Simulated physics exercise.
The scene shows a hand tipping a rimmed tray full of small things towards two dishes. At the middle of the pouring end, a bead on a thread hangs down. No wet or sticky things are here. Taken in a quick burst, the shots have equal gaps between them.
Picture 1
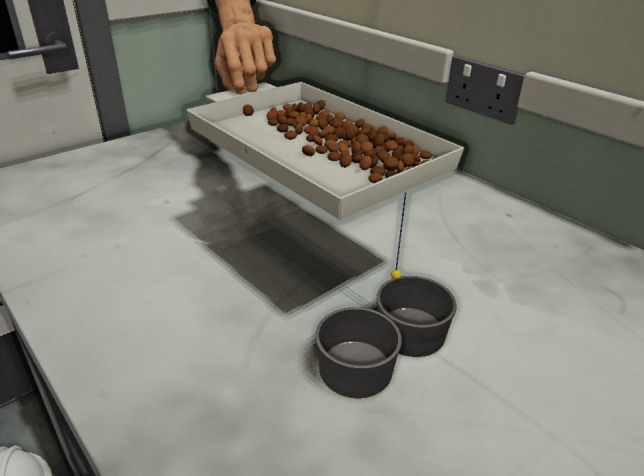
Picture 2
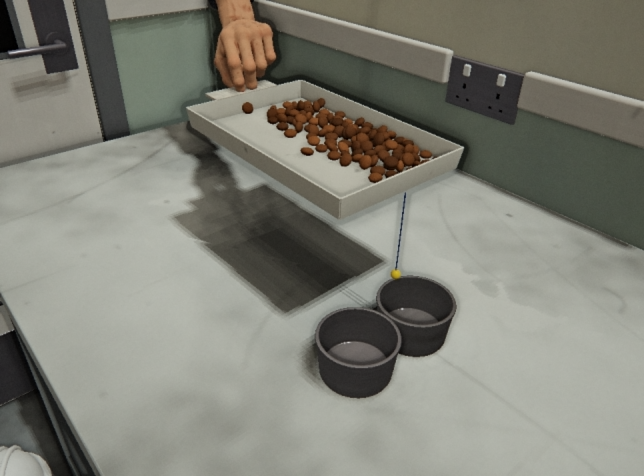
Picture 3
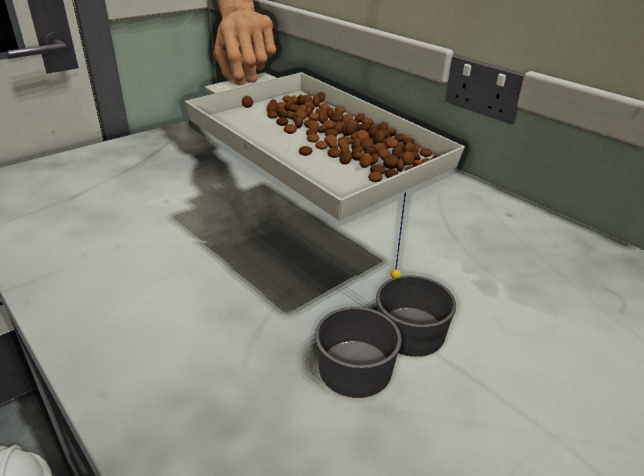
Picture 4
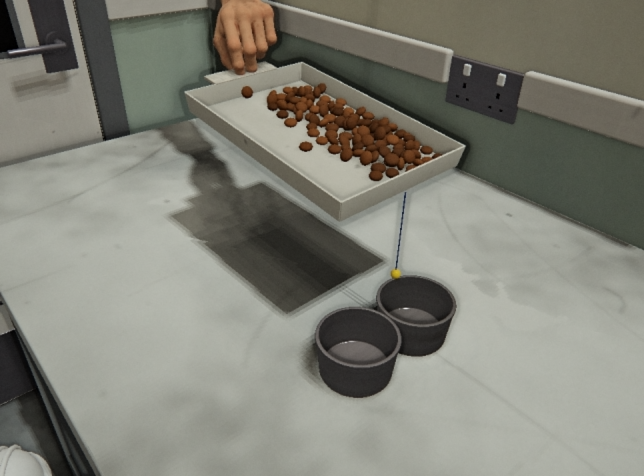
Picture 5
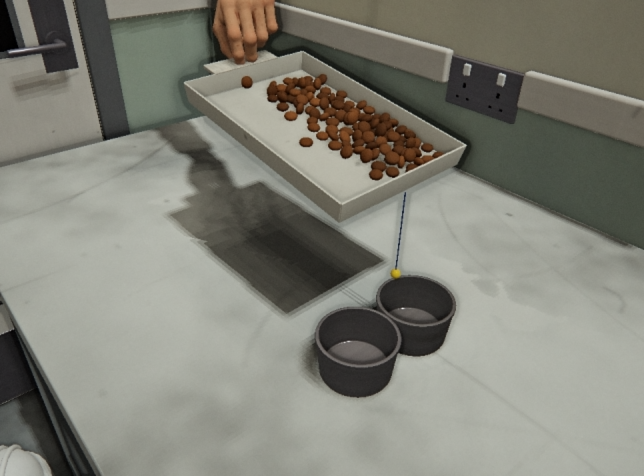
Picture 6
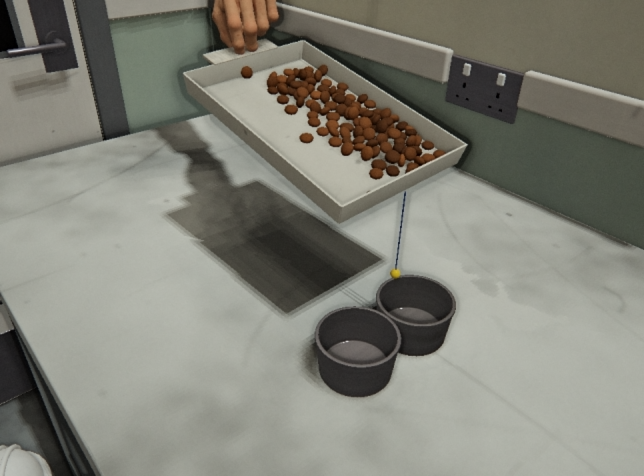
A hand at the top slowly raises the back of a pale, rimmed tray above a marbled white worktop, seen from above at an angle in a room with green-and-beige walls. Reddish-brown pieces lie across the tray, with two dark round dishes below and a yellow bead hanging on a thread. The tray steepens slightly, its pouring end dipping barely leftward, while the dishes and camera stay still.
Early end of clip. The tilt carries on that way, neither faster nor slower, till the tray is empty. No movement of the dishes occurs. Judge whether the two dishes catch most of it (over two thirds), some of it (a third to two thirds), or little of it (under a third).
They catch most of it.
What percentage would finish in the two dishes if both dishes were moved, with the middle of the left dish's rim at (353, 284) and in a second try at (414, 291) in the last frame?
Respectively 0 % and 10 %.
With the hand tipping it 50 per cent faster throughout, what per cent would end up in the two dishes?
Estimate: Some 80 %.
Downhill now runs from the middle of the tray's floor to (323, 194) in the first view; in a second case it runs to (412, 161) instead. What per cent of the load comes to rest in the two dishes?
Roughly 70 percent first and 0 percent second.
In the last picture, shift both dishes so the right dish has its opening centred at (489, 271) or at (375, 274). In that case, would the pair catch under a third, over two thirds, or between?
Try 1 - under a third; try 2 - below one third.
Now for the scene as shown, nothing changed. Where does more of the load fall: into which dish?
That's going to be the one at left.
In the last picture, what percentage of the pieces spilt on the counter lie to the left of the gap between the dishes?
I'd put it at close to 20 per cent.
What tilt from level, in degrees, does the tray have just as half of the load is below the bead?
Around 95° at that moment.
Soon, tray tipped steeply; nearly all on the tray; a stray few in the air.
A while on, tray tipped right over; about half on the tray; about a third in the left dish; a small part in the right dish; a small part outside both; a small part in the air.
Towards the end, tray tipped past a quarter turn; about two thirds in the left dish; about a quarter in the right dish; about a quarter outside both.
Finally, tray tipped past a quarter turn; about two thirds in the left dish; about a quarter in the right dish; about a quarter outside both.
